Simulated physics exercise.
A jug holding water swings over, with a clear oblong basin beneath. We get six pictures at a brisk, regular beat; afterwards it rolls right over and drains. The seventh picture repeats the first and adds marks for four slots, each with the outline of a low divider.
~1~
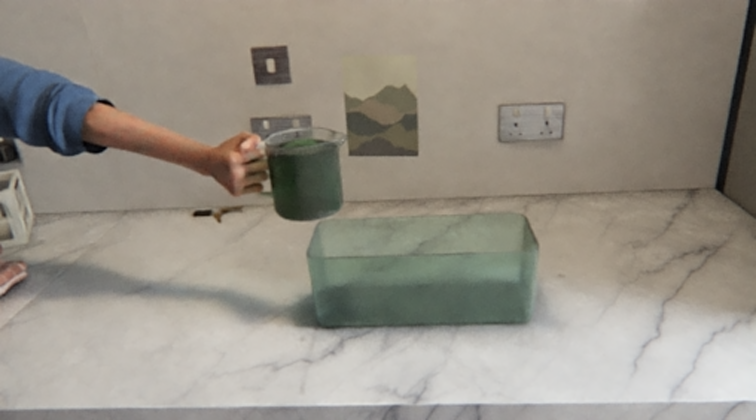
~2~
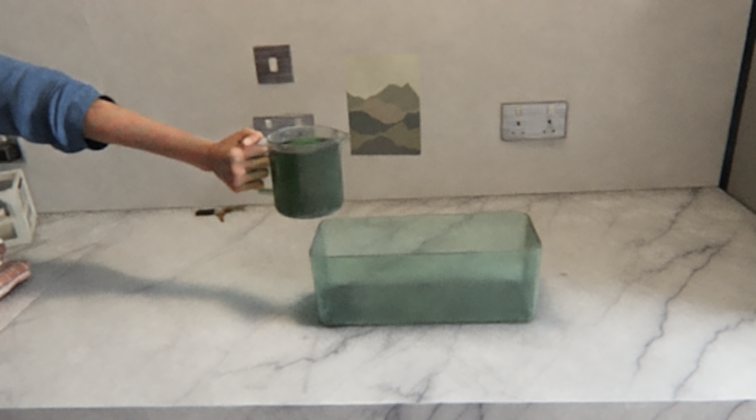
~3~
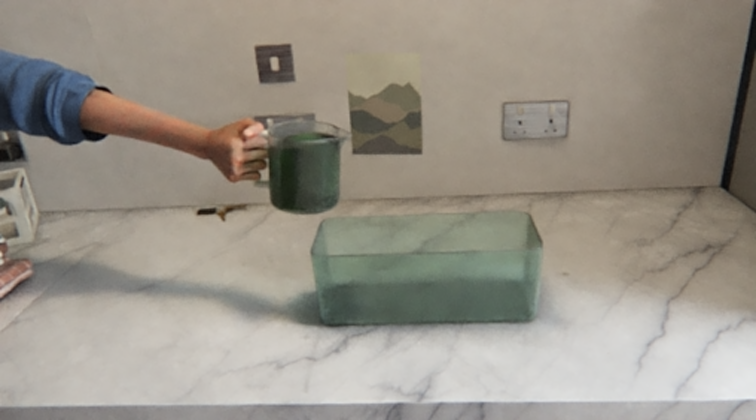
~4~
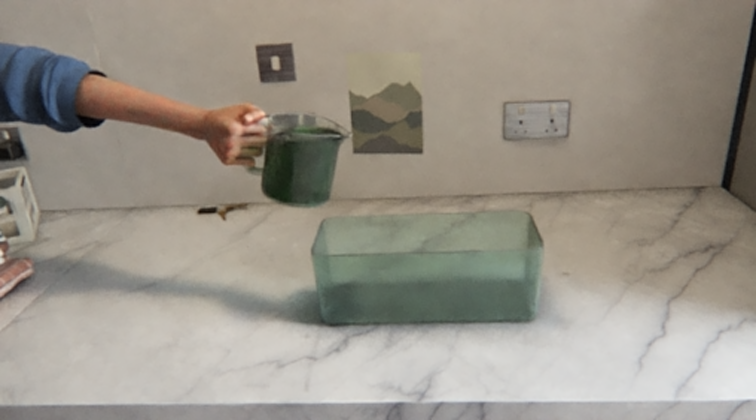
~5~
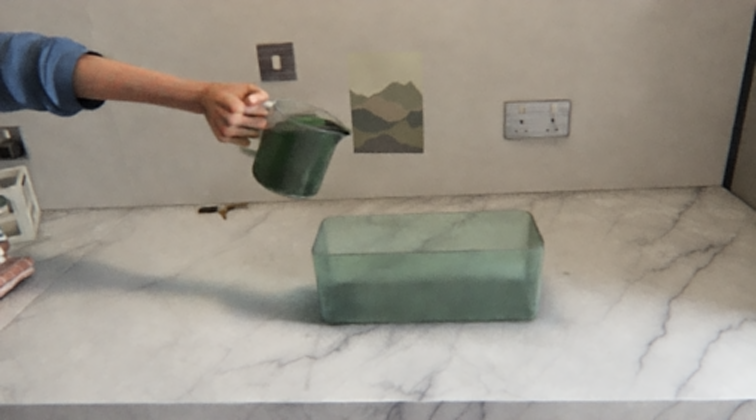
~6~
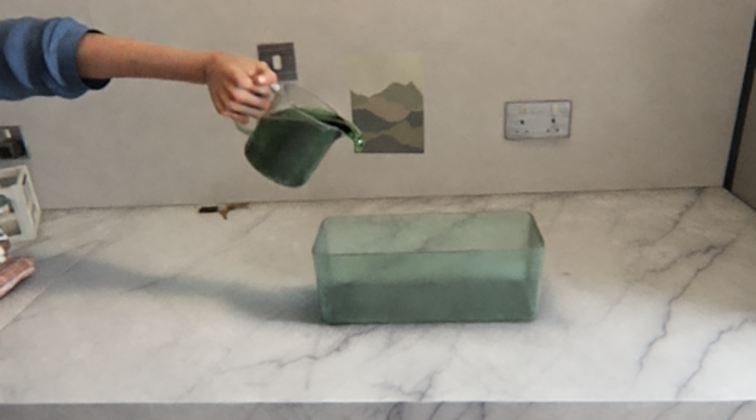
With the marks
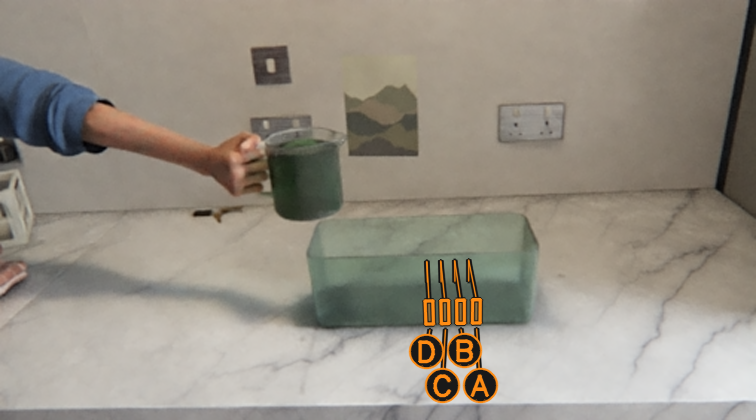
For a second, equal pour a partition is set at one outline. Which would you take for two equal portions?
Slot C.
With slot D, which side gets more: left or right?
The right side.
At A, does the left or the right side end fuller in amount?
The left side.
In orange, A at (476, 328); B at (461, 329); C at (445, 329); D at (429, 329).
With A, about 85 % ends left of the wall and 10 % right of it; 6 % is lost outside.
With B, about 82 % ends left of the wall and 13 % right of it; 5 % is lost outside.
With C, about 53 % ends left of the wall and 45 % right of it.
With D, about 20 % ends left of the wall and 78 % right of it.
